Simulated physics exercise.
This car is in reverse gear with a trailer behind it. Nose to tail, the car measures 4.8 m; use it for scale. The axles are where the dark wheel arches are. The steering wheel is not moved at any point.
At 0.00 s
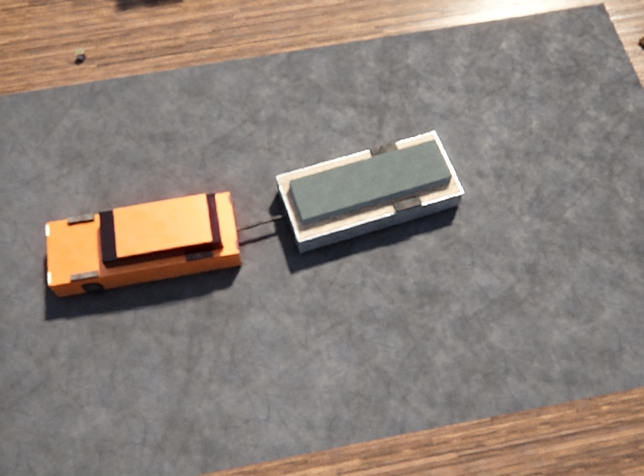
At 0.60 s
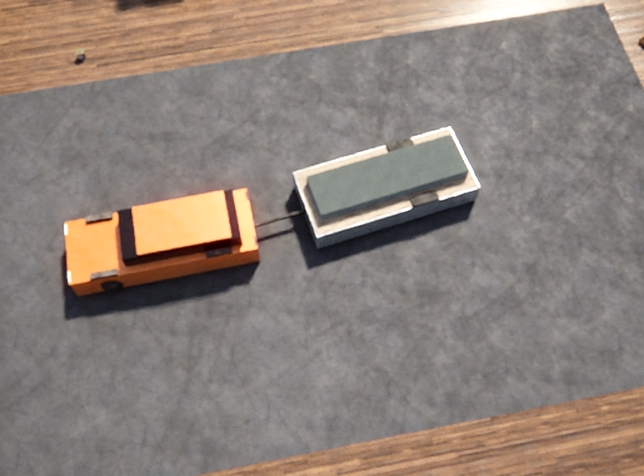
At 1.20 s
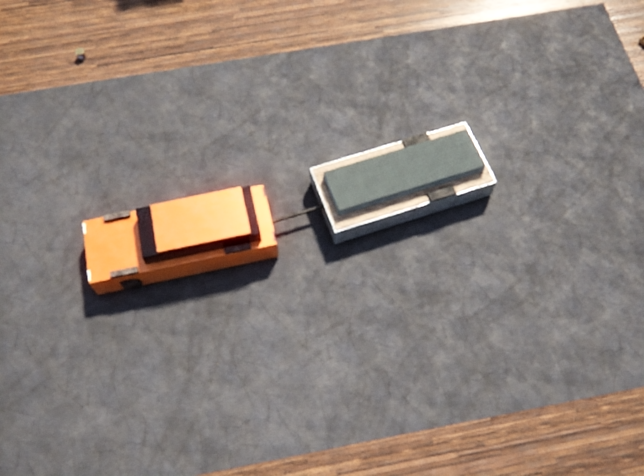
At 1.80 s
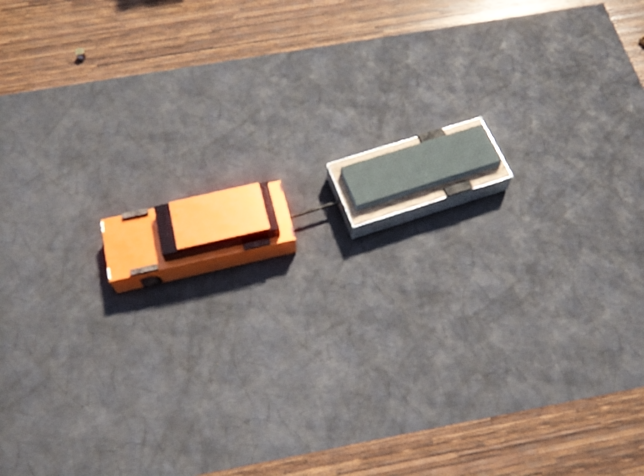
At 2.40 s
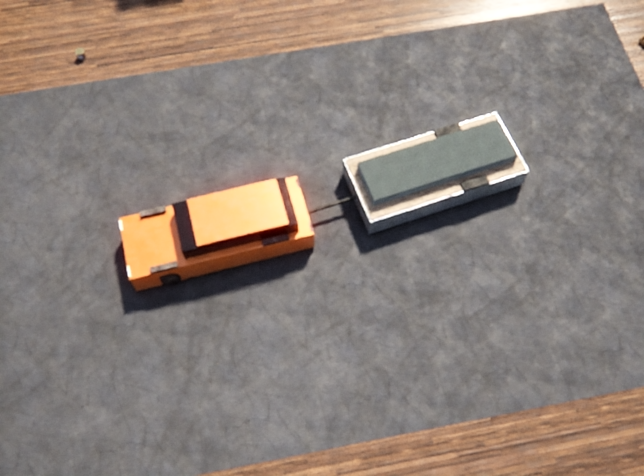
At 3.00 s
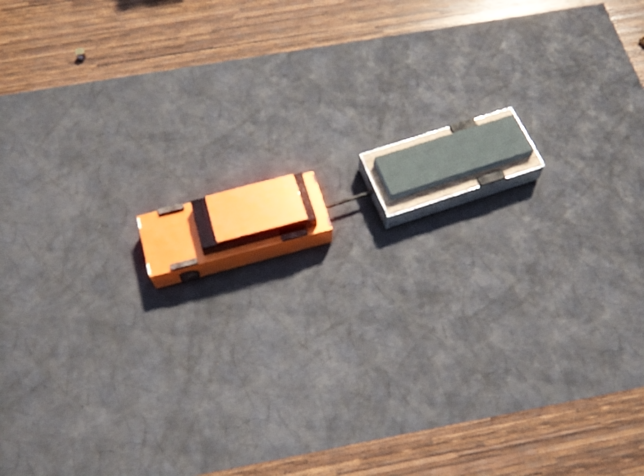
An orange toy car backed slowly to the right across a dark gray mat, pushing a white trailer with a gray-green block on top, and both edged slightly upward as they went.
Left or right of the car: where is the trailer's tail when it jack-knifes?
The trailer will jack-knife to the left.
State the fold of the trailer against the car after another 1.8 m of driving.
The trailer is folded about 0° to the car's left.
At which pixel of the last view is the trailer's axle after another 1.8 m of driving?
Roughly at (538, 132).
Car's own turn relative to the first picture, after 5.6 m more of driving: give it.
Close to 18 degrees in all.
Then, 5.3 s in, the tail is 1° to the car's left, the car has turned 10° and the trailer's axle is at (538, 132) of the last picture.
Then, 7.6 s in, the tail is 9° to the car's left, the car has turned 14° and the trailer's axle is at (597, 115) of the last picture.
Then, 9.9 s in, the tail is 20° to the car's left, the car has turned 18° and the trailer's axle is out of the picture.
Then, 12.2 s in, the tail is 37° to the car's left, the car has turned 22° and the trailer's axle is out of the picture.
Then, 14.6 s in, the tail is 60° to the car's left, the car has turned 27° and the trailer's axle is out of the picture; it has jack-knifed.
